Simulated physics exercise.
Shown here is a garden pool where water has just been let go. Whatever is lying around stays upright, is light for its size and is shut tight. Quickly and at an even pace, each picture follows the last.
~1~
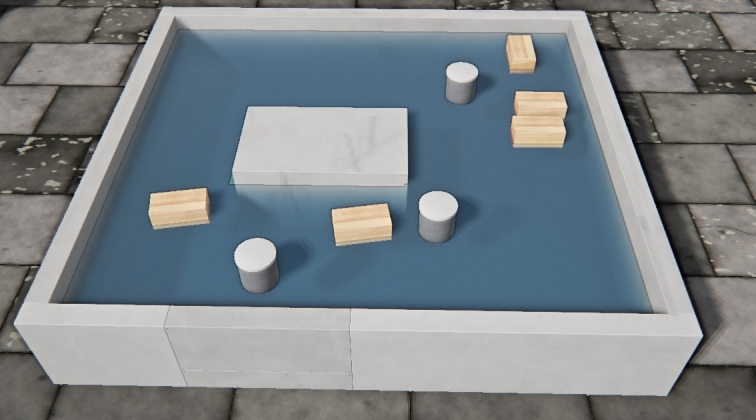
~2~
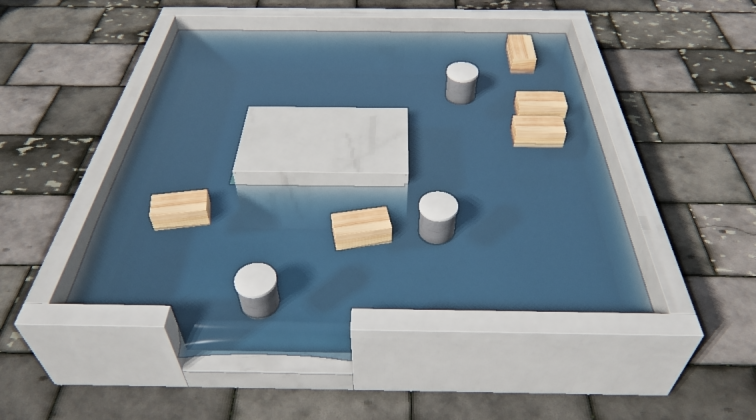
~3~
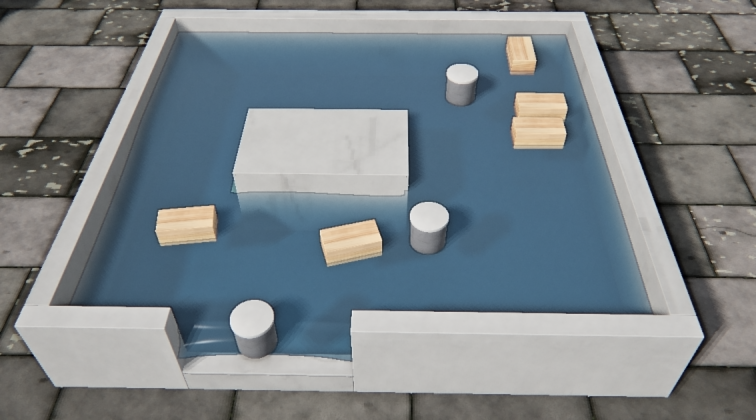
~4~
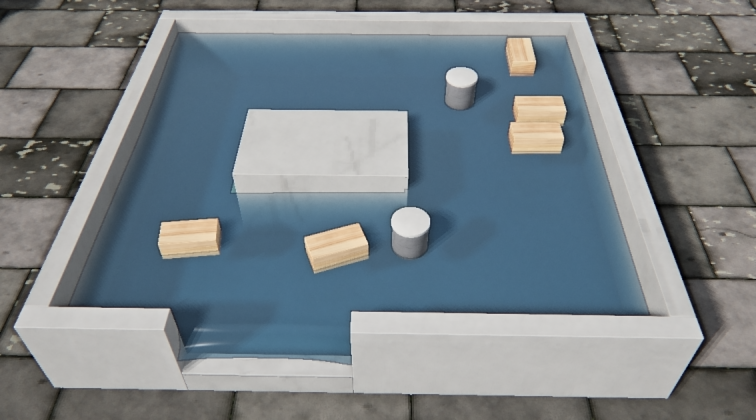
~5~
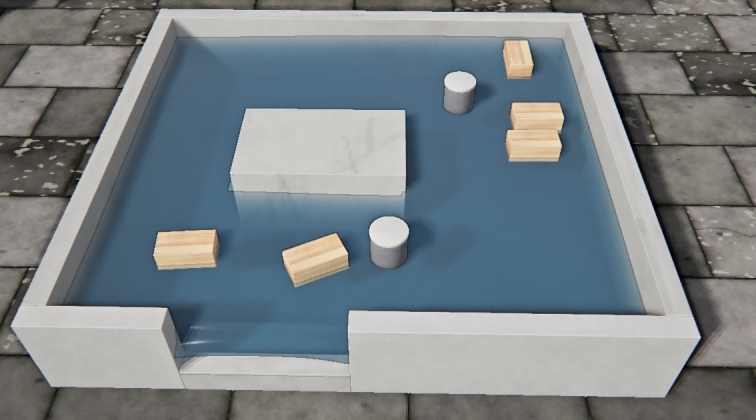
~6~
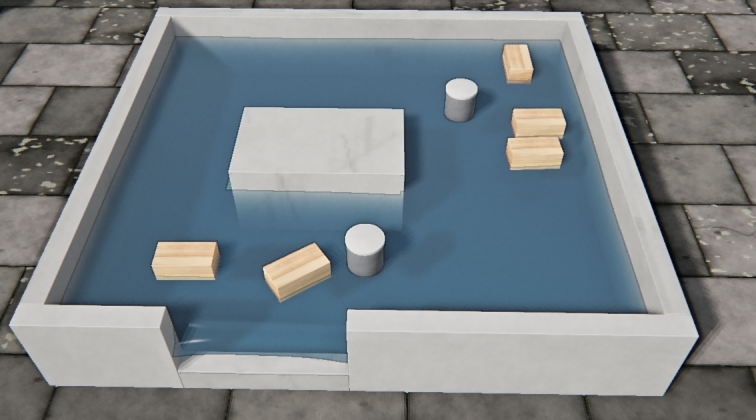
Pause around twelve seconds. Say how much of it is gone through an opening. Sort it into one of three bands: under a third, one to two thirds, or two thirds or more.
It falls in the middle band, one to two thirds.
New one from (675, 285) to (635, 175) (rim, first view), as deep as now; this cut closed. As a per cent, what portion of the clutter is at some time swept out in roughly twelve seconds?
It works out to some 60 in a hundred.
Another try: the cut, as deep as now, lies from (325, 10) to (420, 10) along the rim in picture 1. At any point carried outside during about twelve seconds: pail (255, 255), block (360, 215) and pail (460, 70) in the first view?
Each object, in the order asked: Not flushed / not flushed / flushed.
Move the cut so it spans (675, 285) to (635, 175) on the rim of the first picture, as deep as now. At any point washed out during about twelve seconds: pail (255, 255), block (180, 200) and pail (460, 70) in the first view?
In that order: Kept in, no, carried outside.
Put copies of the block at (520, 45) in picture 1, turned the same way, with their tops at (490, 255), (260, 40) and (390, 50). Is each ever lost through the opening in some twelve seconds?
First copy escapes, second copy doesn't escape, third copy doesn't escape.
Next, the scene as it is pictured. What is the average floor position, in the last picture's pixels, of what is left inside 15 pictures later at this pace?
Mean position: Approx. (499, 191) px.
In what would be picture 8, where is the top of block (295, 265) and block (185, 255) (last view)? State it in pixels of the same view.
First top about at (275, 310); second top about at (205, 292).
A moment on, 1 of 8 are out; 7 afloat.
Next, 4 of 8 are out; 4 afloat.
Later, 4 of 8 are out; 4 afloat.
In the end, 4 of 8 are out; 4 afloat.
